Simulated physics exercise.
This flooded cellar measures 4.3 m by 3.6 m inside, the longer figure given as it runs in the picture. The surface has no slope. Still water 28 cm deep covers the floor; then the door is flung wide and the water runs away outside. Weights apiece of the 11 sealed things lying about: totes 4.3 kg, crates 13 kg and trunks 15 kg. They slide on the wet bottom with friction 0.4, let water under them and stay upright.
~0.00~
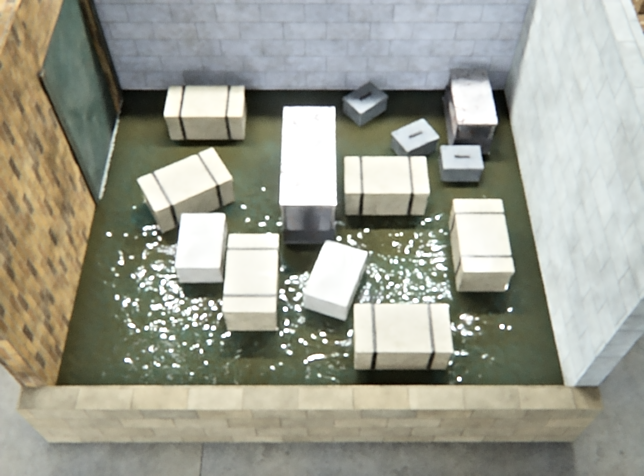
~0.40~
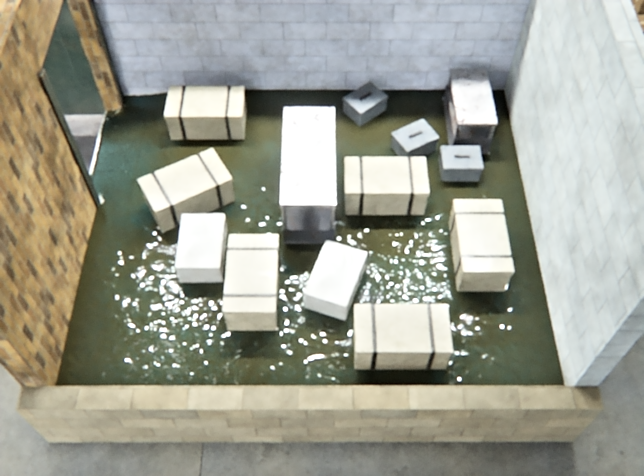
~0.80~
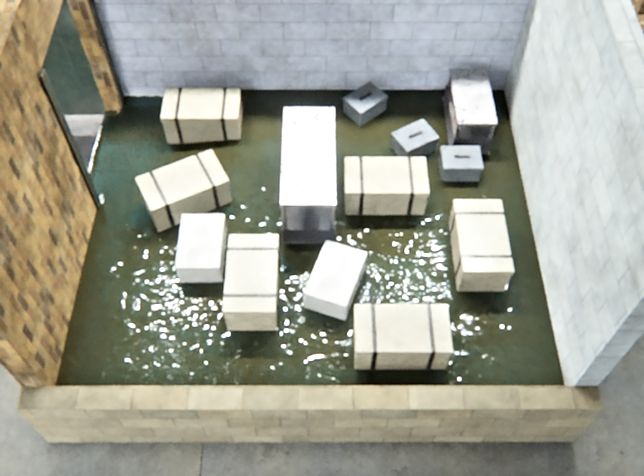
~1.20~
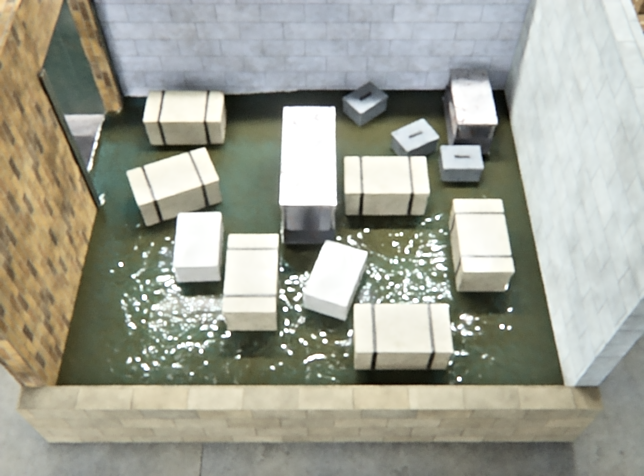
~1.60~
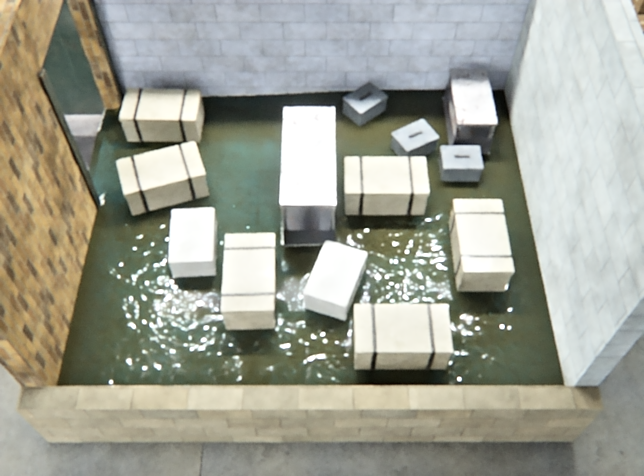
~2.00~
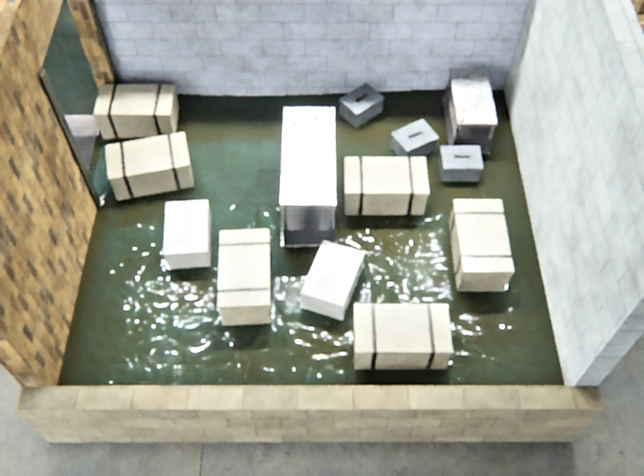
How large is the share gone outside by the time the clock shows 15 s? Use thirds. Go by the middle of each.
That comes to one to two thirds.
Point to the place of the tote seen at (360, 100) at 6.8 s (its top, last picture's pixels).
At about (146, 94).
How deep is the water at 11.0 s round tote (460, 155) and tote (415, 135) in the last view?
Roughly 15 and 15 cm.
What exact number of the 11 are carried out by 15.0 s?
I count 6.
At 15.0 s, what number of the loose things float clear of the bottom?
I count 5.
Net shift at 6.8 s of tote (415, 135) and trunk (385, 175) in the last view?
In that order: 100 cm, 30 cm.
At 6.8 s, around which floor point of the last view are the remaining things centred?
Around (295, 198).
After 3.0 s 1 of 11 are out; 10 afloat.
After 6.8 s 3 of 11 are out; 8 afloat.
After 11.0 s 6 of 11 are out; 5 afloat.
After 15.0 s 6 of 11 are out; 5 afloat.
